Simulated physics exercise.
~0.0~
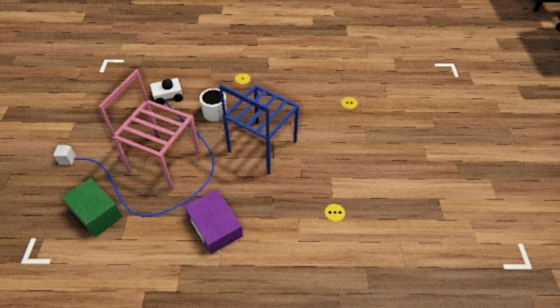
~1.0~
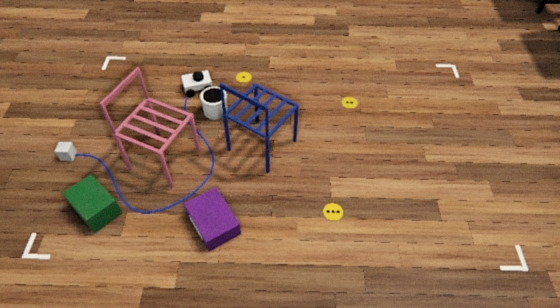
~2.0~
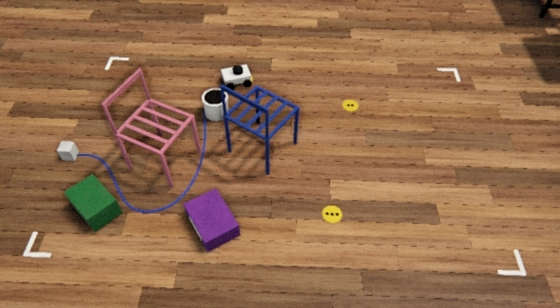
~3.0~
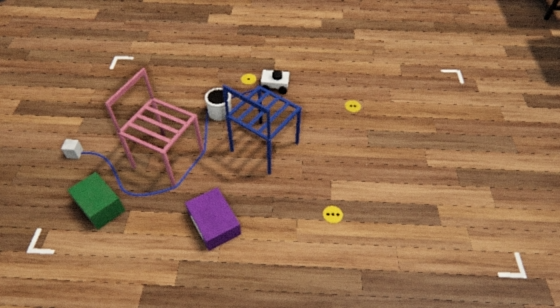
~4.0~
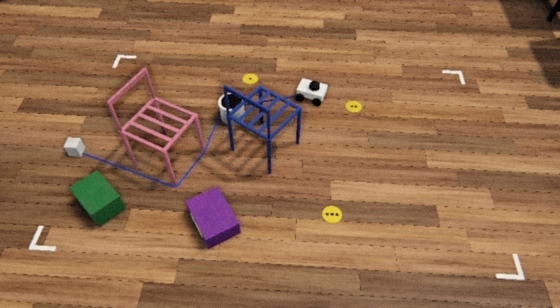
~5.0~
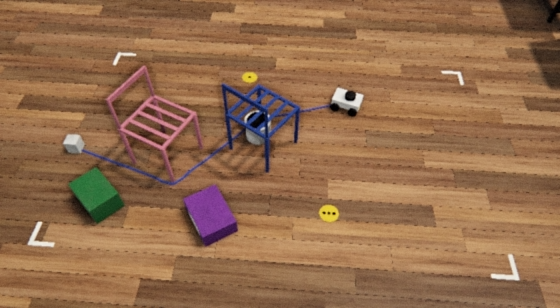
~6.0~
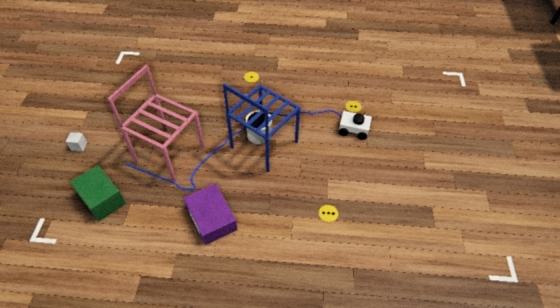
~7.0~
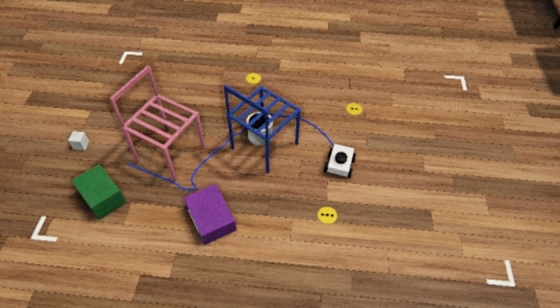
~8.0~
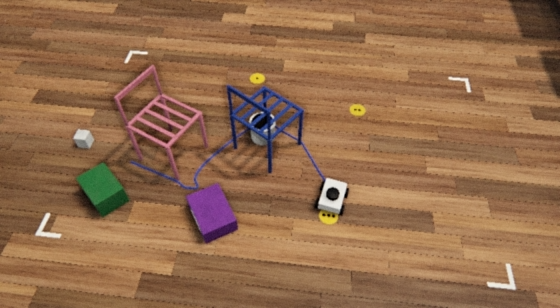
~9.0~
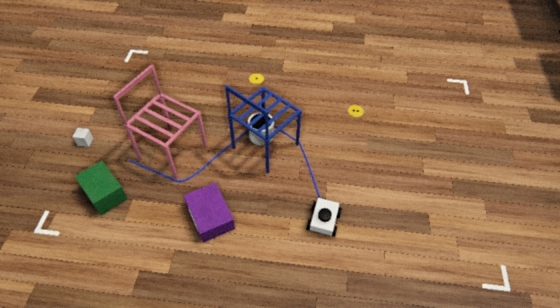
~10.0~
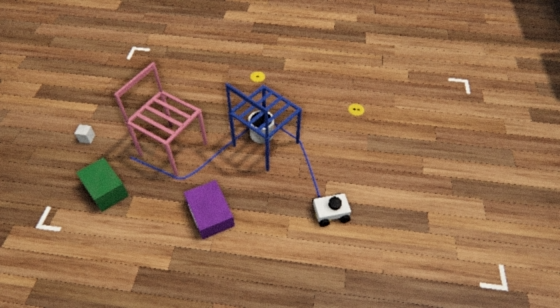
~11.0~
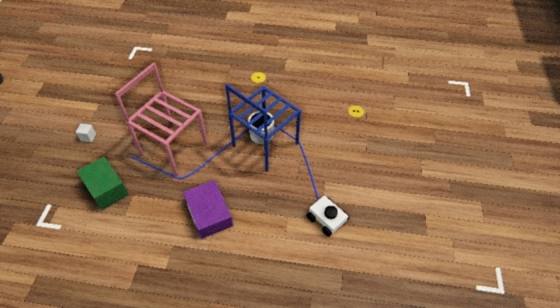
A small white cart pulls a blue cord loose, dragging a pot beneath the blue chair.
